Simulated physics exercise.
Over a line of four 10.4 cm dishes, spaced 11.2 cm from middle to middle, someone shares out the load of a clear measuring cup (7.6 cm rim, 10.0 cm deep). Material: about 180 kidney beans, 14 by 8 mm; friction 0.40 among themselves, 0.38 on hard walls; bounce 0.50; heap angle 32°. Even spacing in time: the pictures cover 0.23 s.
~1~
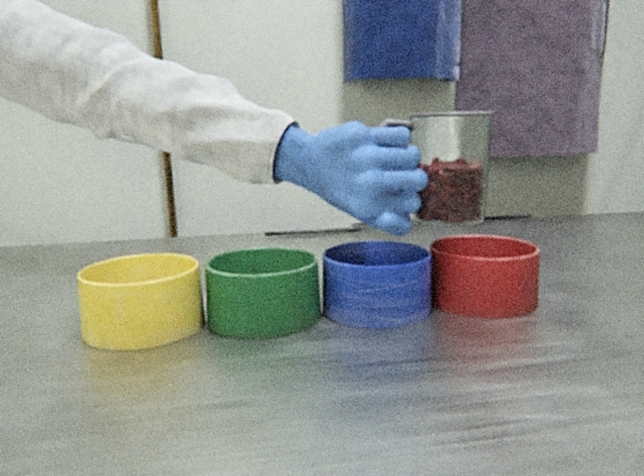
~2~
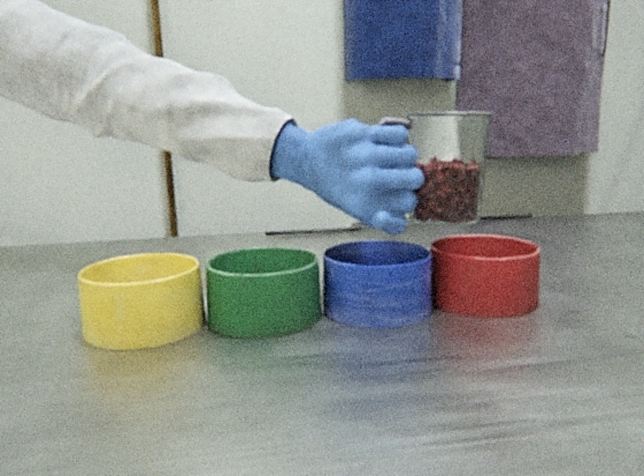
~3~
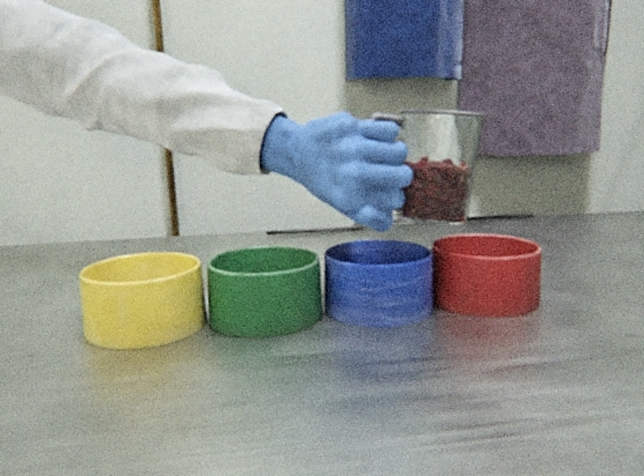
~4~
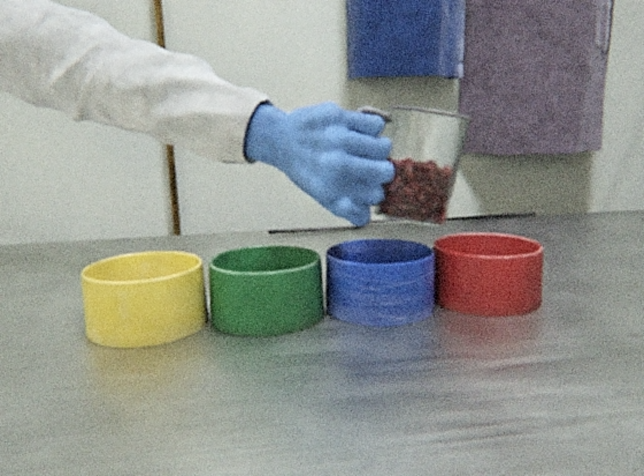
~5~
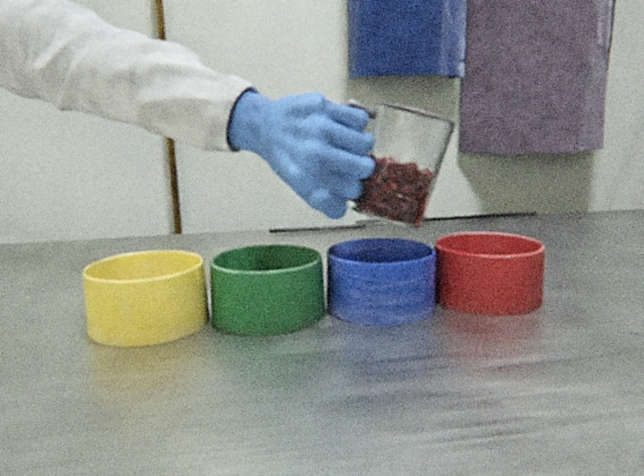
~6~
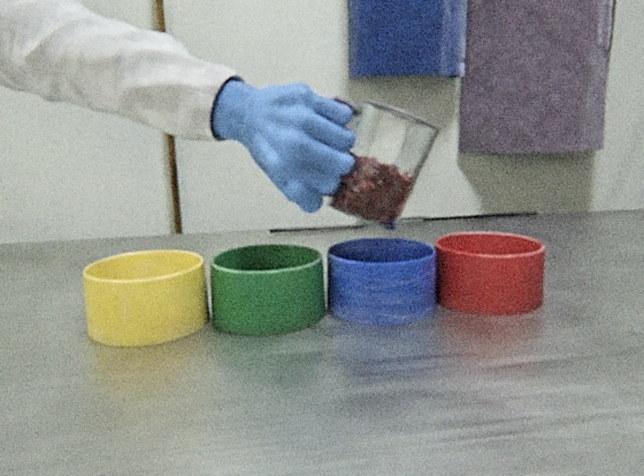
On a grey tabletop behind a row of yellow, green, blue and red dishes, a blue-gloved hand holds a clear cup of dark red pieces, moves it left from near the red dish to above the blue one, and gradually tilts it rightward.
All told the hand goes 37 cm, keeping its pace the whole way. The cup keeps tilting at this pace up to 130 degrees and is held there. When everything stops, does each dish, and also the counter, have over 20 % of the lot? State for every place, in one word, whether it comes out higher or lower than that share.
Red dish: Lower, blue dish: Lower, green dish: Lower, yellow dish: Higher, counter: Lower.
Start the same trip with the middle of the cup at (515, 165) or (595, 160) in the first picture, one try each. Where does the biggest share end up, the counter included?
Most goes to: Yellow; green.
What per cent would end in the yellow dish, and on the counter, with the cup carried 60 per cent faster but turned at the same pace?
Shares - yellow 100, counter 0.
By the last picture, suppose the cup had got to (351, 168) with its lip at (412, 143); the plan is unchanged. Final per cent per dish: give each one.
Red 0, blue 0, green 0, yellow 100.
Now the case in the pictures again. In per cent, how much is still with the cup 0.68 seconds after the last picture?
It comes to about 95 percent.
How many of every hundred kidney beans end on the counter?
The answer is roughly 0 per cent.
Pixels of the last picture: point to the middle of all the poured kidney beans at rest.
Look around (147, 304) in the last picture.
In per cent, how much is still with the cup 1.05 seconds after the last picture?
Roughly 10 %.
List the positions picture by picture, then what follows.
In the first picture, cup at (449, 167), tilt 0 degrees, lip at (488, 114), moved 0.0 cm; middle of the pieces at (451, 190); red dish at (483, 247); blue dish at (376, 253); green dish at (262, 261); yellow dish at (140, 268).
In the second picture, cup at (446, 167), tilt 1 degrees, lip at (486, 114), moved 0.4 cm; middle of the pieces at (447, 190).
In the third picture, cup at (436, 167), tilt 5 degrees, lip at (479, 116), moved 1.6 cm; middle of the pieces at (435, 190).
In the fourth picture, cup at (419, 167), tilt 10 degrees, lip at (466, 120), moved 3.4 cm; middle of the pieces at (416, 190).
In the fifth picture, cup at (400, 166), tilt 16 degrees, lip at (451, 125), moved 5.4 cm; middle of the pieces at (395, 189).
In the sixth picture, cup at (380, 167), tilt 22 degrees, lip at (435, 131), moved 7.4 cm; middle of the pieces at (373, 189); red dish at (488, 244); blue dish at (381, 250); green dish at (267, 257); yellow dish at (145, 265).
Then, 0.40 s after the last picture, tilt 74 degrees; cup holds 100 %.
Then, 0.68 s after the last picture, tilt 108 degrees; cup holds 95 %, yellow 5 %.
Then, 1.05 s after the last picture, tilt 130 degrees; cup holds 10 %, yellow 90 %.
In the end, red 0 %, blue 0 %, green 0 %, yellow 100 %, counter 0 %.
